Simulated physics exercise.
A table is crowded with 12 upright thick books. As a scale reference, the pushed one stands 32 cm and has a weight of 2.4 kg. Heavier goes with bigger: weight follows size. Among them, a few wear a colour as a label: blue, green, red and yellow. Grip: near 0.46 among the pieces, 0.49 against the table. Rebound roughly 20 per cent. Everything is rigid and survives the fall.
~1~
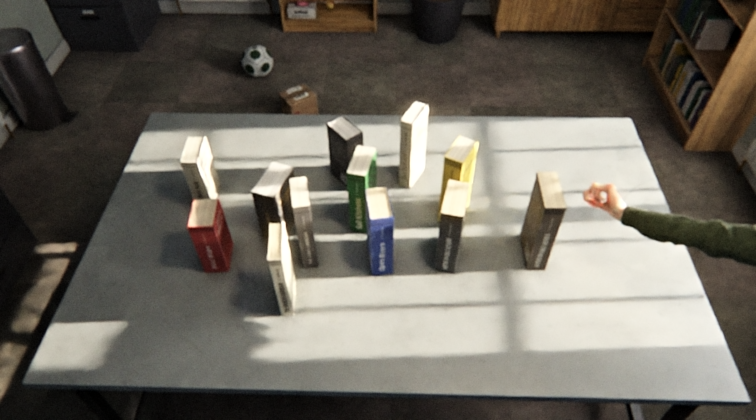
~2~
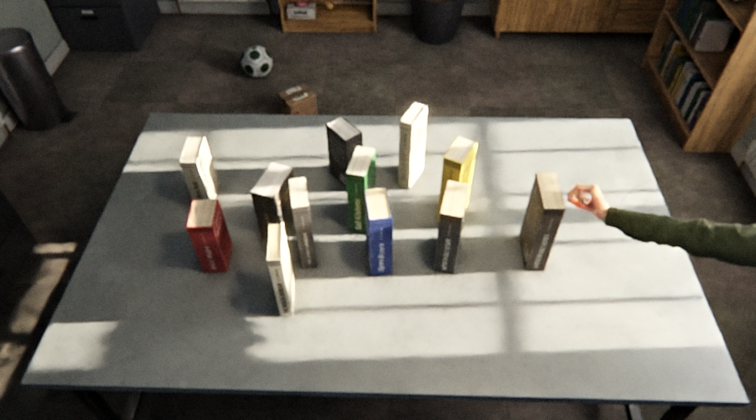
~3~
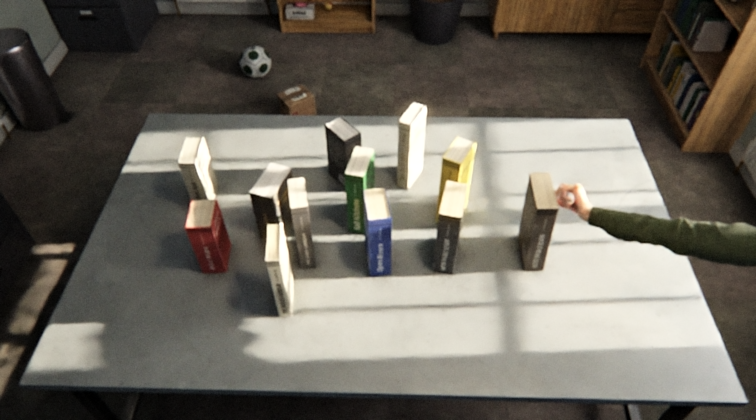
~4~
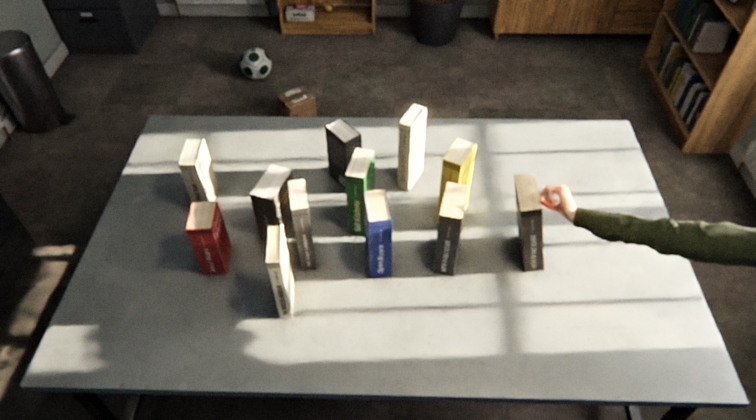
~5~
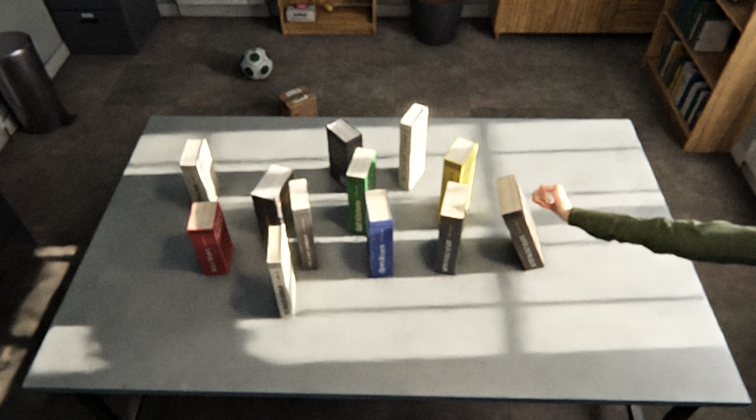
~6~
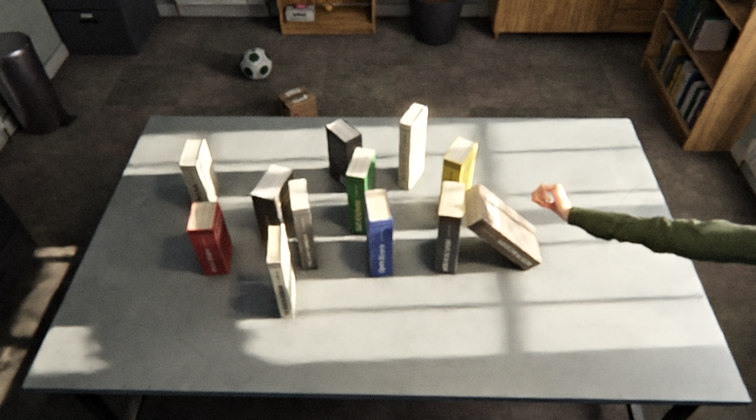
A hand pushing the rightmost of several upright books on a table, then stopping as the book tilts left against its dark neighbour.
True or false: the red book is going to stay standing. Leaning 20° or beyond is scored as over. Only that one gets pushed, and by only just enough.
False.
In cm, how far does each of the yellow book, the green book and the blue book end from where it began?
From start to finish: Yellow 0, green 0, blue 20 centimetres.
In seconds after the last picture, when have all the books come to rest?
Close to 2.0 s.
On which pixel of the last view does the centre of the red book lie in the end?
About (168, 255).
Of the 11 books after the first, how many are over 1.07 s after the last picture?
That makes 5 by then, as I count it.
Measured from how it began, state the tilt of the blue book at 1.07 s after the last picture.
Measured against how it began, the tilt is near 80 degrees.
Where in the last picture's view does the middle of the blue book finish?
Roughly at (332, 251).
Then, 0.27 s later than the last frame, 1 of the 11 other books over; red book unmoved; blue book tilted 6°.
Then, 0.67 s later than the last frame, 3 of the 11 other books over; red book unmoved; blue book tilted 67°.
Then, 1.07 s later than the last frame, 5 of the 11 other books over; red book tilted 53°; blue book lying flat.
When it is over, 5 of the 11 other books over; red book lying flat; blue book lying flat; green book unmoved. Six left standing. In pixels of the last frame, middles, red book near (168, 255), blue book near (332, 251).
